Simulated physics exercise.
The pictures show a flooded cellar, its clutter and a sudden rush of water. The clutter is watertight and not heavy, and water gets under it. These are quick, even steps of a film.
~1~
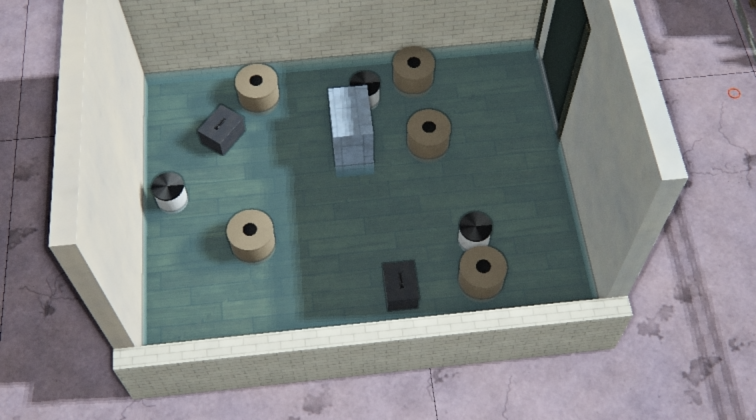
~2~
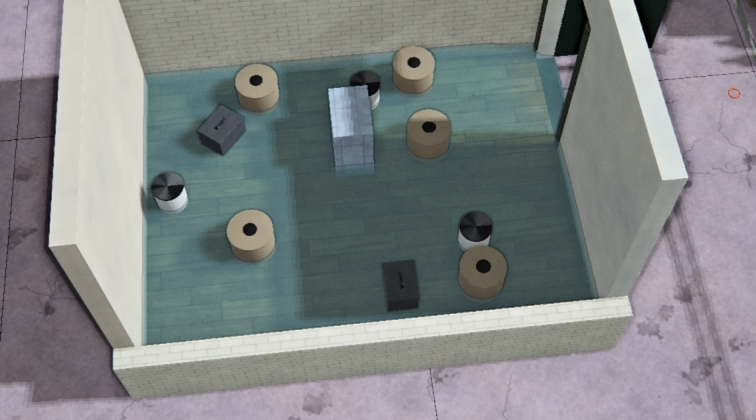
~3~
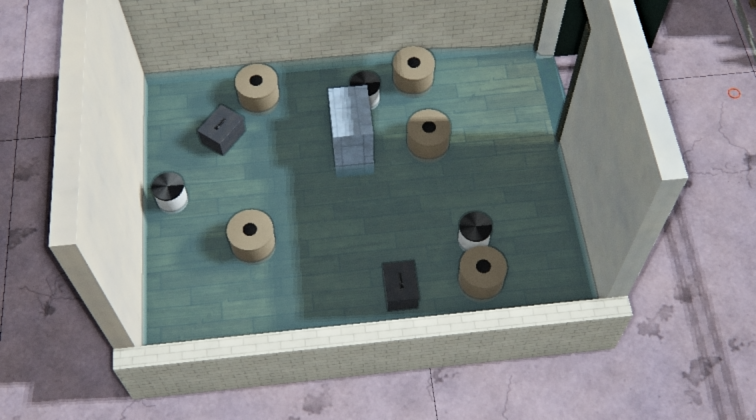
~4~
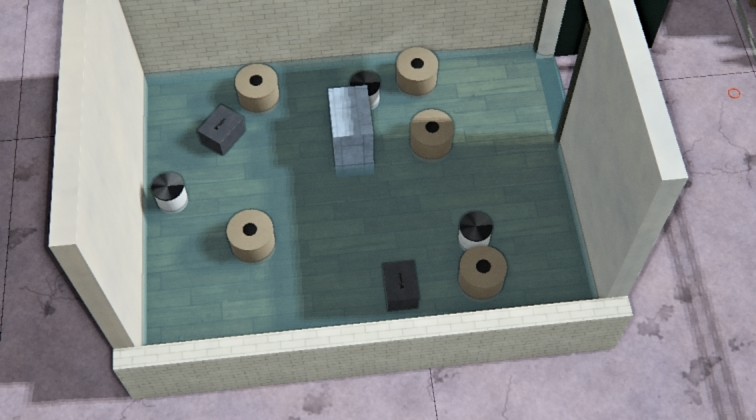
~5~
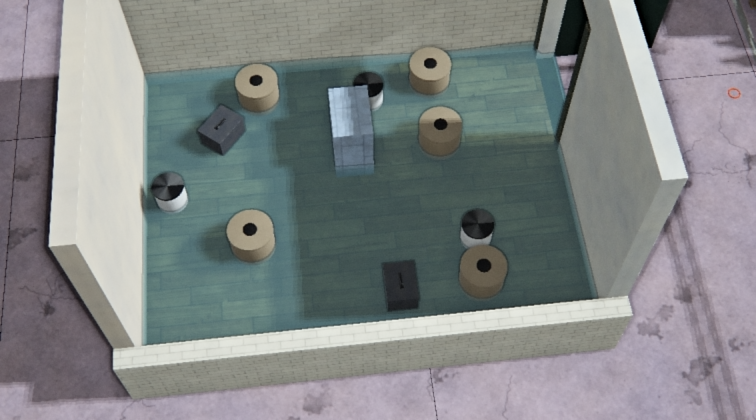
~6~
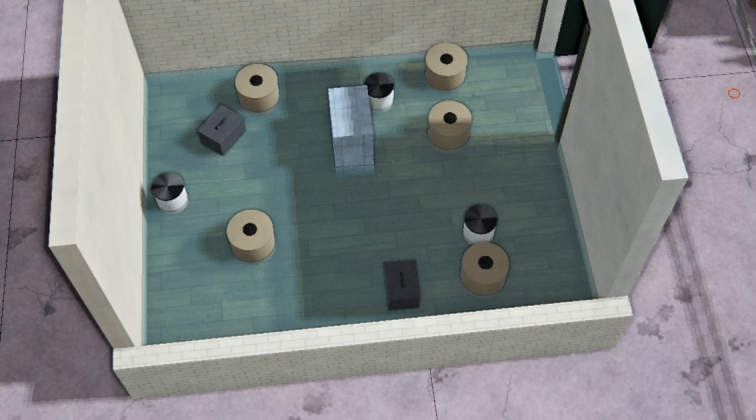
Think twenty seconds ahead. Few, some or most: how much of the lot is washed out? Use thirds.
Share: Two thirds or more.
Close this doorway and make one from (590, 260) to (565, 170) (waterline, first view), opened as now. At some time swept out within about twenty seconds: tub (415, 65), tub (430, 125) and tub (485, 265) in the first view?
In turn: Yes, gone, gone.
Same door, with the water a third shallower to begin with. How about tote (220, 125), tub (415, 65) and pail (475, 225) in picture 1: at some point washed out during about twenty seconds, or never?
In turn: Stays, yes, through.
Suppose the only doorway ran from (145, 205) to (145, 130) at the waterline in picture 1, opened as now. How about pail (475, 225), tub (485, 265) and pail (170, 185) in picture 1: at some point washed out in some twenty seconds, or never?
As listed: Inside, kept in, washed out.
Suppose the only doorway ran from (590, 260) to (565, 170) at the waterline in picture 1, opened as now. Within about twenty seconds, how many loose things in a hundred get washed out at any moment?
Roughly 60 per cent.
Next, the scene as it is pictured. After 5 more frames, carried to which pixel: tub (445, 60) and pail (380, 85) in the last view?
Roughly at (531, 48) and (438, 74).
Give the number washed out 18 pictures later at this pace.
I count 4.
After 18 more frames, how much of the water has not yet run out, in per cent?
I make it 66 per cent.
A moment on, 0 of 10 are out; 10 afloat.
Next, 4 of 10 are out; 6 afloat.
Later, 6 of 10 are out; 4 afloat.
In the end, 7 of 10 are out; 3 afloat.
